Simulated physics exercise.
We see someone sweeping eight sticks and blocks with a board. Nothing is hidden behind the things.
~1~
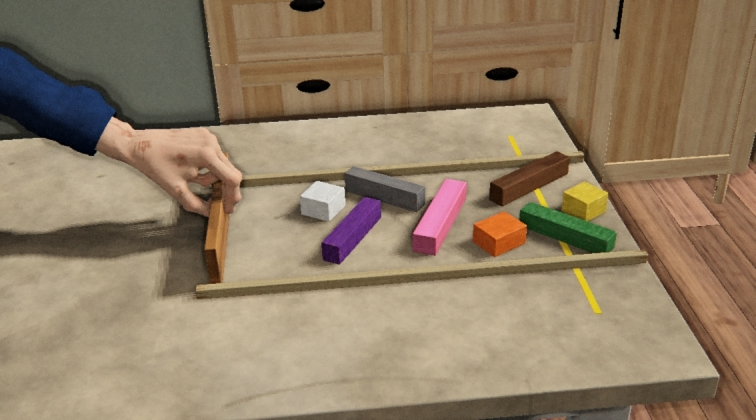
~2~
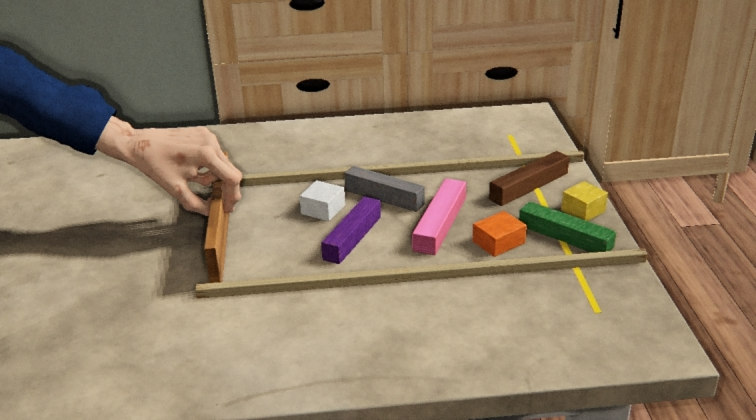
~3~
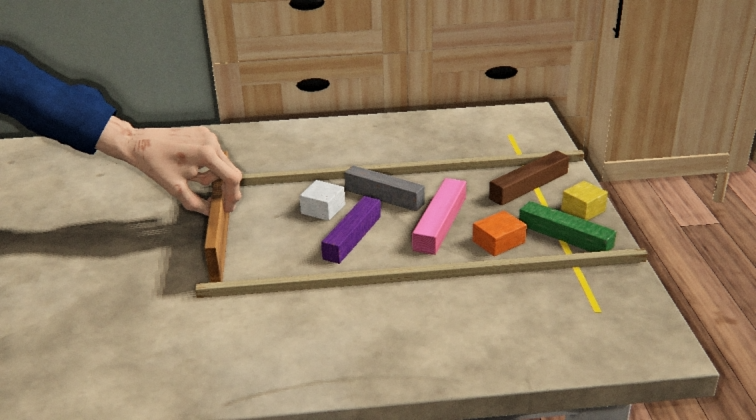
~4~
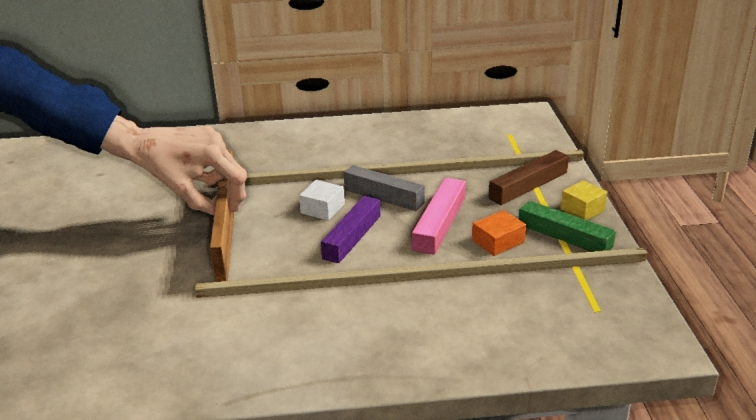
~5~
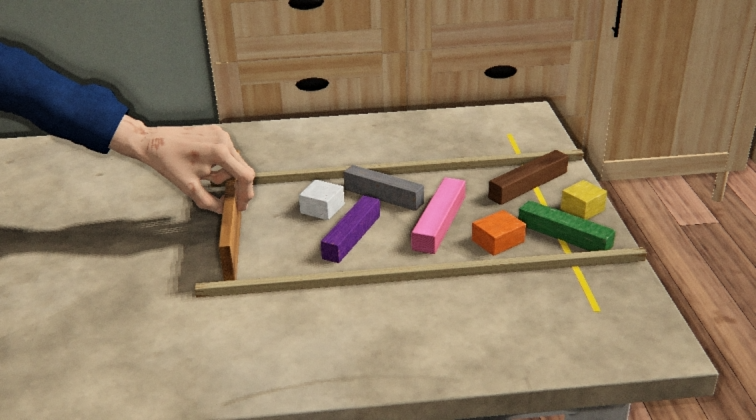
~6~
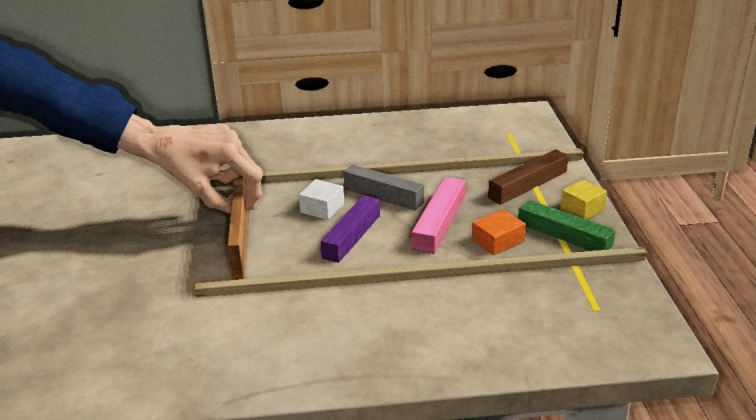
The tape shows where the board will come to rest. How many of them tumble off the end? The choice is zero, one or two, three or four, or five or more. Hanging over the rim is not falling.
The number that fall off is three or four.
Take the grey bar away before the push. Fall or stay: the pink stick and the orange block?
The pink stick stays on; the orange block holds on.
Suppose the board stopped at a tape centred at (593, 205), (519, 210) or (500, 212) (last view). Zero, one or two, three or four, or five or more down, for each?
The falls would be more than four; none; none at all.
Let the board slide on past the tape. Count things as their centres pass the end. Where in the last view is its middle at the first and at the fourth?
About (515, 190), then (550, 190).
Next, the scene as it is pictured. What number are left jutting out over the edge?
The number is 3.
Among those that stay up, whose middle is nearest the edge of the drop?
Foremost is the orange block.
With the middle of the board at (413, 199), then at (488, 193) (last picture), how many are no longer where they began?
First 6, then 7.
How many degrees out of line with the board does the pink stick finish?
Near 25 degrees.
A little later, none off yet; yellow block at rest near (583, 200); green bar at rest near (565, 226); brown stick at rest near (529, 176).
Next, none off yet; yellow block at rest near (583, 200); green bar at rest near (565, 226); brown stick shifted a little near (543, 173).
Later still, none off yet; yellow block shifted a little near (596, 199); green bar shifted a little near (618, 227); brown stick shifted about its own width near (585, 170).
When it is over, the number that fall off is three or four; down, brown stick, green bar and yellow block.
